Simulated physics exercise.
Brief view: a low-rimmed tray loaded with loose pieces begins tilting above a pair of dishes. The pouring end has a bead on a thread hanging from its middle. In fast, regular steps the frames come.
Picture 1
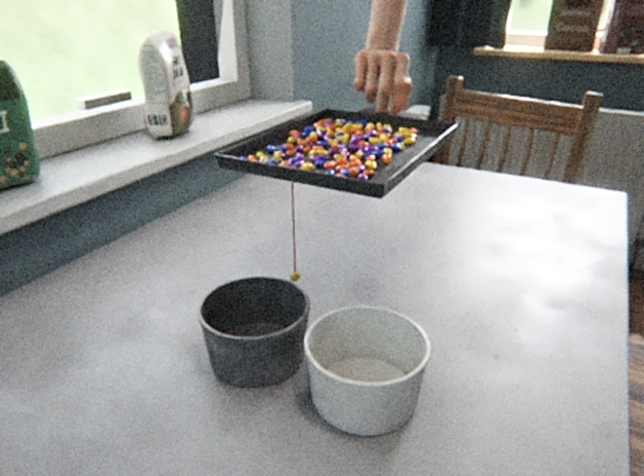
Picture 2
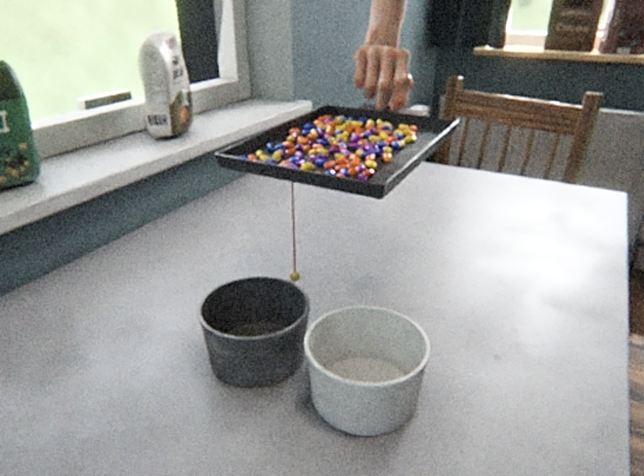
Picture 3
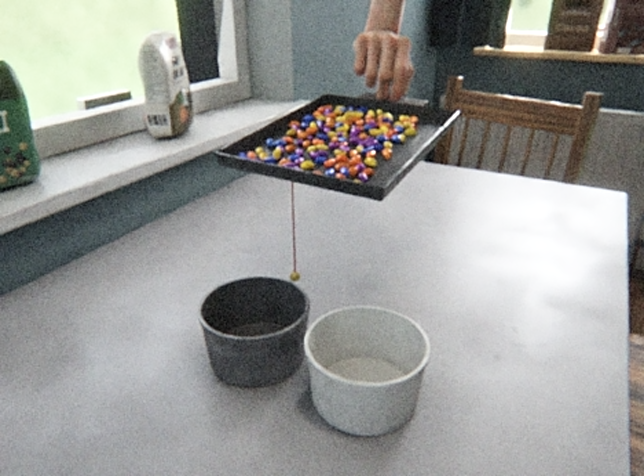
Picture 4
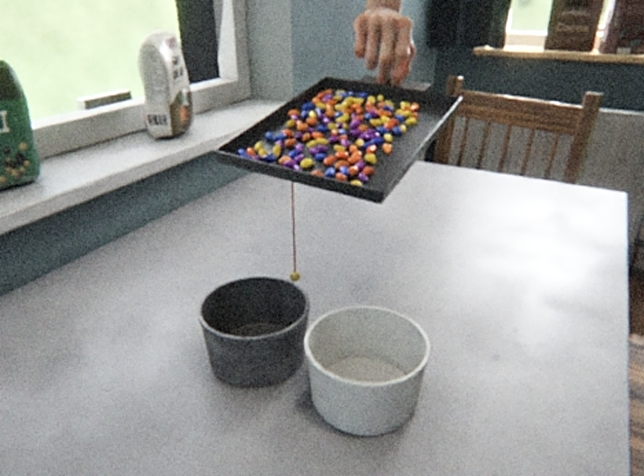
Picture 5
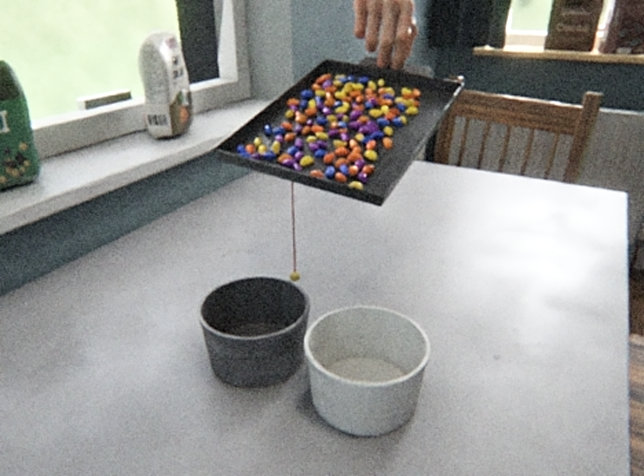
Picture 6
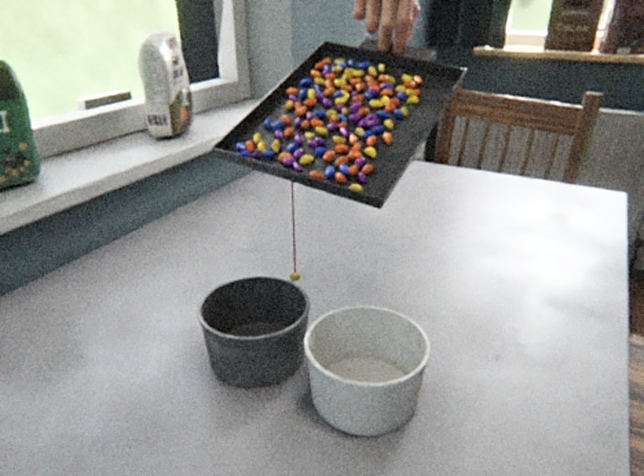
A hand tilting a dark tray of colorful jelly beans above two bowls, raising its far side while the near edge slants rightward.
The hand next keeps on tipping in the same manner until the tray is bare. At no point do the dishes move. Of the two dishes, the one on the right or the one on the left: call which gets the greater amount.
I call it for the one on the right.
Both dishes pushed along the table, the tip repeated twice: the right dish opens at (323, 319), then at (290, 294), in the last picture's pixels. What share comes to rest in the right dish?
It would be roughly 60 per cent, followed by roughly 20 per cent.
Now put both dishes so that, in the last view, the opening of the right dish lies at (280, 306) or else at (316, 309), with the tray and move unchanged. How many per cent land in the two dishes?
30 per cent, then 40 per cent.
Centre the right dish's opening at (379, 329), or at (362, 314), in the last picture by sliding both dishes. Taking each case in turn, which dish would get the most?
At the first spot the right-side one comes out ahead, at the second spot the right-side one.
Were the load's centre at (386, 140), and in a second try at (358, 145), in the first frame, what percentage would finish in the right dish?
Around 70 percent the first time, around 60 percent the second.
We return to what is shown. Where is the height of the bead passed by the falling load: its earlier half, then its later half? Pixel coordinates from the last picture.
It passes near (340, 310) first and then near (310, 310).
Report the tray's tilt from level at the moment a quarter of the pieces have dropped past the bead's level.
It is at around 120 degrees by then.
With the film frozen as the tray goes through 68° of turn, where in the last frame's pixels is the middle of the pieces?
I'd put it at about (336, 147).
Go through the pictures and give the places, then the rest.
Corners of the pouring end (219, 154) and (382, 183), level; middle of the load (346, 144), jelly beans; left dish (223, 356); right dish (340, 402); bead on its thread (295, 276), in the first picture.
Corners of the pouring end (219, 153) and (382, 184), level; middle of the load (346, 142), in the second picture.
Corners of the pouring end (218, 152) and (382, 186), tipped barely, lowest at the right corner; middle of the load (346, 137), in the third picture.
Corners of the pouring end (217, 150) and (382, 190), tipped a little, lowest at the right corner; middle of the load (346, 128), in the fourth picture.
Corners of the pouring end (217, 148) and (381, 193), tipped clearly, lowest at the right corner; middle of the load (345, 120), in the fifth picture.
Corners of the pouring end (216, 146) and (381, 197), tipped clearly, lowest at the right corner; middle of the load (345, 112); left dish (223, 356); right dish (340, 402), in the sixth picture.
Just after the last frame, tray tipped steeply; almost all on the tray; just a few in the air.
A moment on, tray tipped past a quarter turn; the larger part on the tray; about a tenth in the right dish; just a few in the left dish; just a few outside both; just a few in the air.
Further on, tray tipped past a quarter turn; roughly half in the right dish; roughly a quarter in the left dish; roughly a quarter outside both.
When it is over, tray tipped past a quarter turn; roughly half in the right dish; roughly a quarter in the left dish; roughly a quarter outside both.
